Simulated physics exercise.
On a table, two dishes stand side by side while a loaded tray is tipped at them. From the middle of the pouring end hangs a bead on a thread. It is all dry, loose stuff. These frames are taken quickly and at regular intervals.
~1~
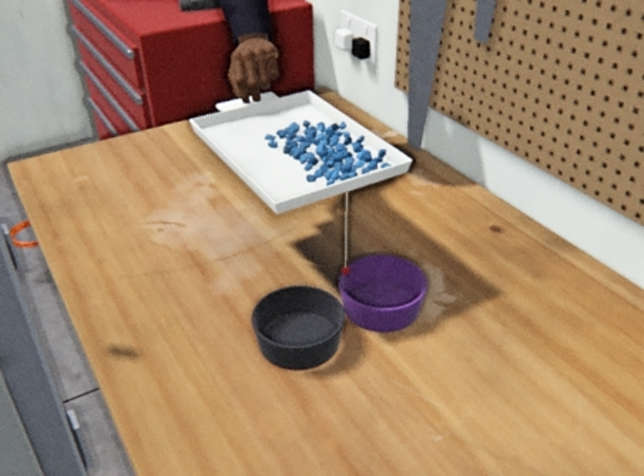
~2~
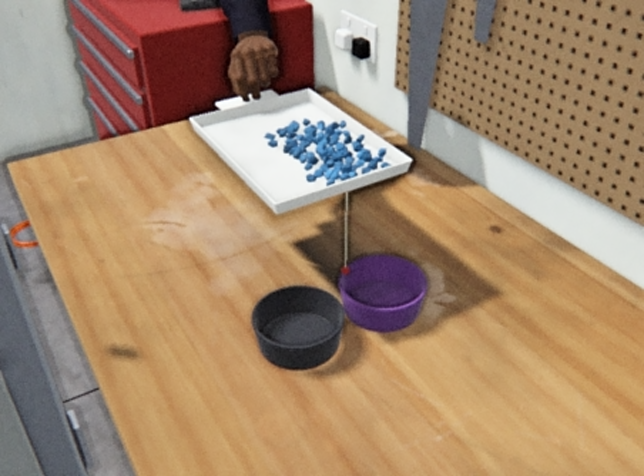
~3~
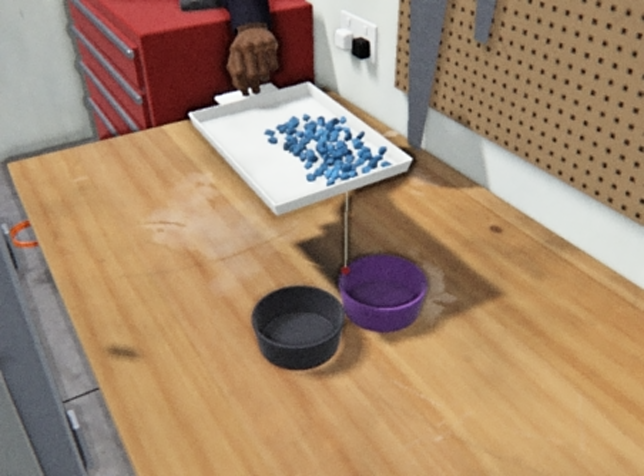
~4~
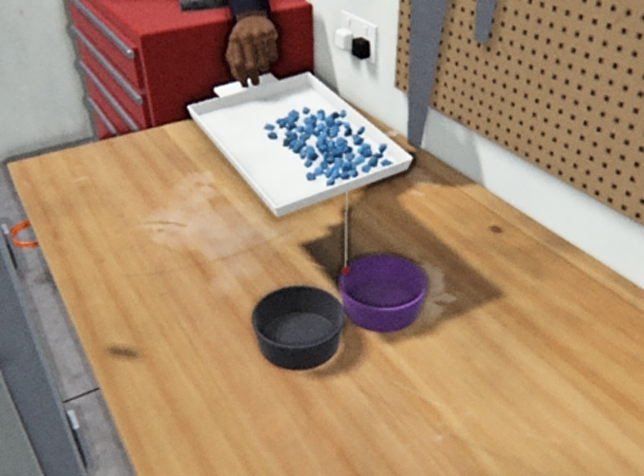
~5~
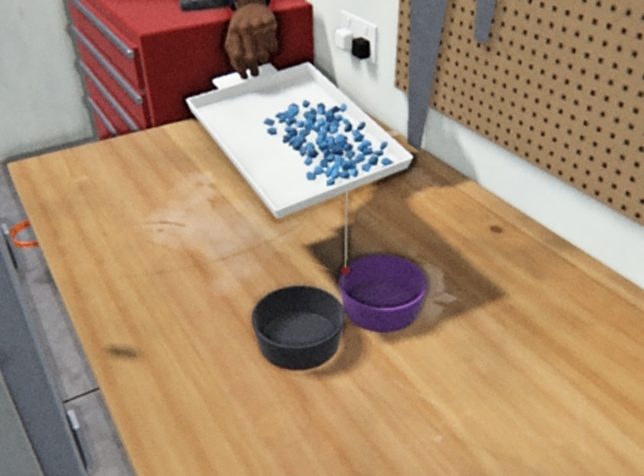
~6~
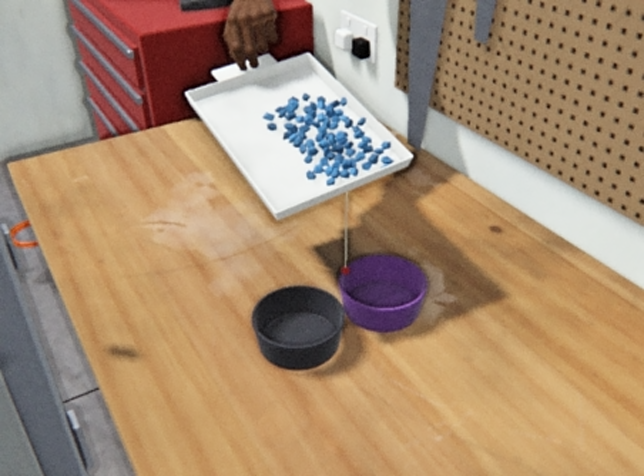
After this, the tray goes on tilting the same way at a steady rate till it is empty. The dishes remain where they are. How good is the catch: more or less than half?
Between them the dishes get the bulk of it.
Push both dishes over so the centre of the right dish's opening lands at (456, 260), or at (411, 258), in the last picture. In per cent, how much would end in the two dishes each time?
Approximately 10 percent, followed by approximately 40 percent.
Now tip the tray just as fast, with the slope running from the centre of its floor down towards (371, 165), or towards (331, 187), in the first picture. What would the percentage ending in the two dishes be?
Roughly 50 % in the first case and 70 % in the second.
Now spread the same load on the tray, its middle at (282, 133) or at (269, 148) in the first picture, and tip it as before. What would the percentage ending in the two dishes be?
Estimate: 90 % first, 90 % second.
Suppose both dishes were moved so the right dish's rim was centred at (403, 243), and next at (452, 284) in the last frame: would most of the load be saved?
First less than half, then not half.
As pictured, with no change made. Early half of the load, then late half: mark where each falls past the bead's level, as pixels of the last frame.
The leading part at (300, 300), the rest of it at (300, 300).
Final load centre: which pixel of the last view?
Around (299, 336).
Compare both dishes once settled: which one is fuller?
The one at left ends up fuller.
Soon, tray tipped steeply; nearly all on the tray; a stray few in the air.
A while on, tray tipped right over; most on the tray; a small part in the left dish; a stray few in the air.
Towards the end, tray tipped past a quarter turn; most in the left dish; a stray few in the right dish; a small part outside both.
Finally, tray tipped past a quarter turn; most in the left dish; a stray few in the right dish; a small part outside both.
